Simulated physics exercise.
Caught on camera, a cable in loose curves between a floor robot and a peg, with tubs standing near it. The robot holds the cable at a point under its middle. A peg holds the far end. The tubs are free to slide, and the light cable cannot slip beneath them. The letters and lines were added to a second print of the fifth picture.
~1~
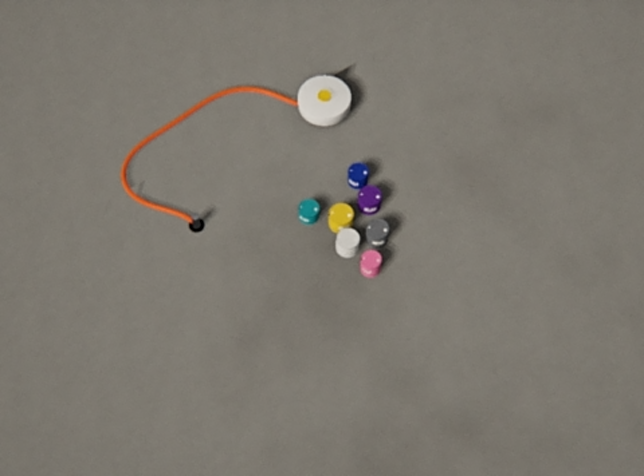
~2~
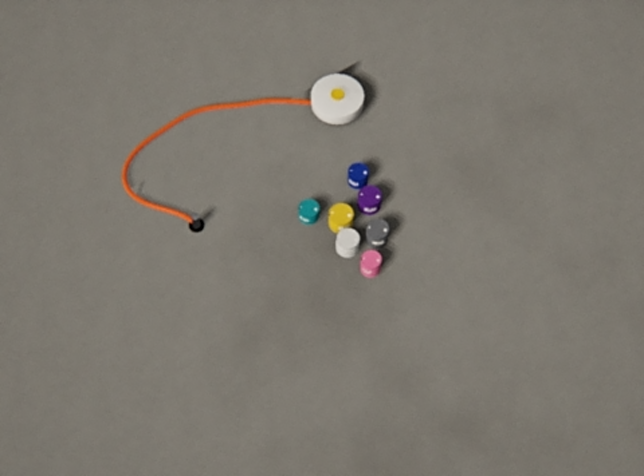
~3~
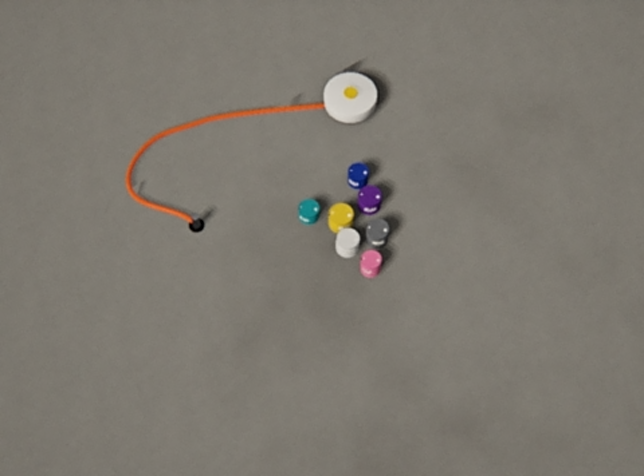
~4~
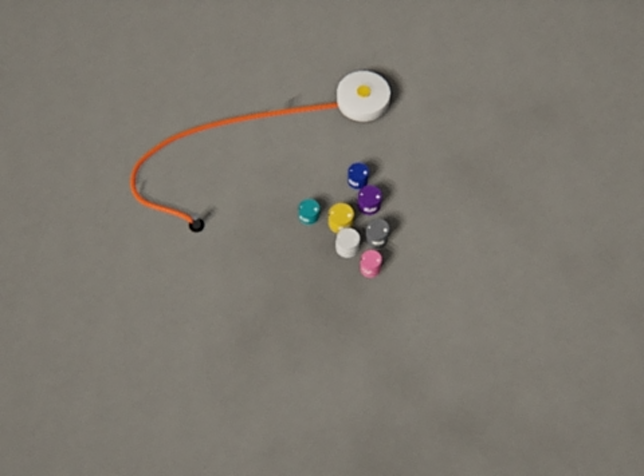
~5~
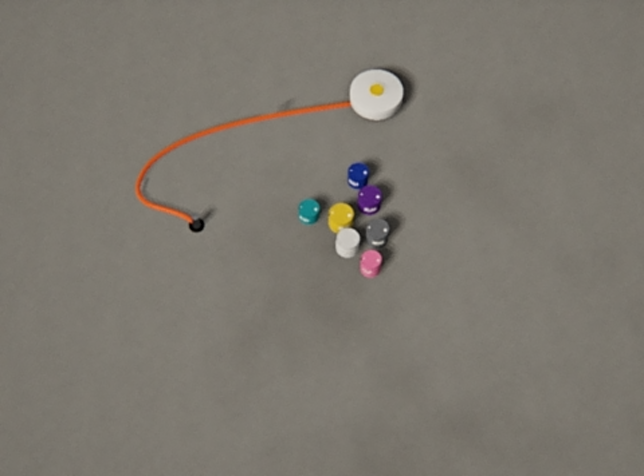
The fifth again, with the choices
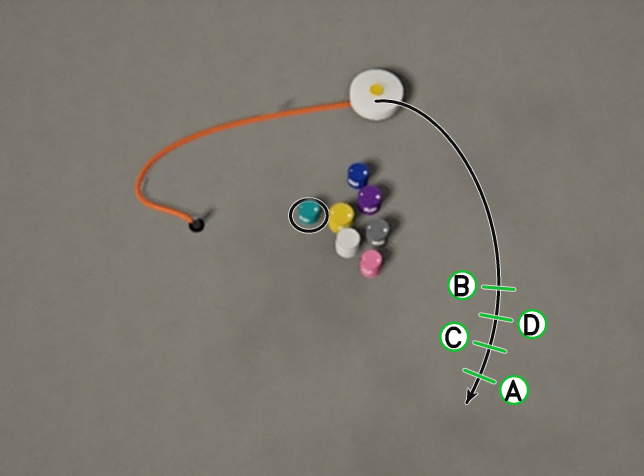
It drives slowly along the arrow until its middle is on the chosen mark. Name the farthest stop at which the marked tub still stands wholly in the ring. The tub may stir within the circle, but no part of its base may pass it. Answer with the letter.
C is the last safe stop.
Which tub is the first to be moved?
The blue one.
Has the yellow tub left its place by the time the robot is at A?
By then, yes.
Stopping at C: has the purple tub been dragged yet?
By then, yes.
On the marked copy, A at (480, 376); B at (499, 288); C at (490, 347); D at (496, 317); the ring at (309, 215); the route from (376, 101) via (491, 221) to (467, 403).
With C. Early on, robot (463, 151); turquoise tub (309, 212).
Further on, robot (498, 248); turquoise tub (309, 212).
At the end, robot (491, 343); yellow tub (335, 228); purple tub (362, 219); turquoise tub (309, 212); blue tub (343, 209); the turquoise tub is still in its ring.
As for the rest, A drags the ringed tub to (311, 223); B is safe but short; D is safe but short.
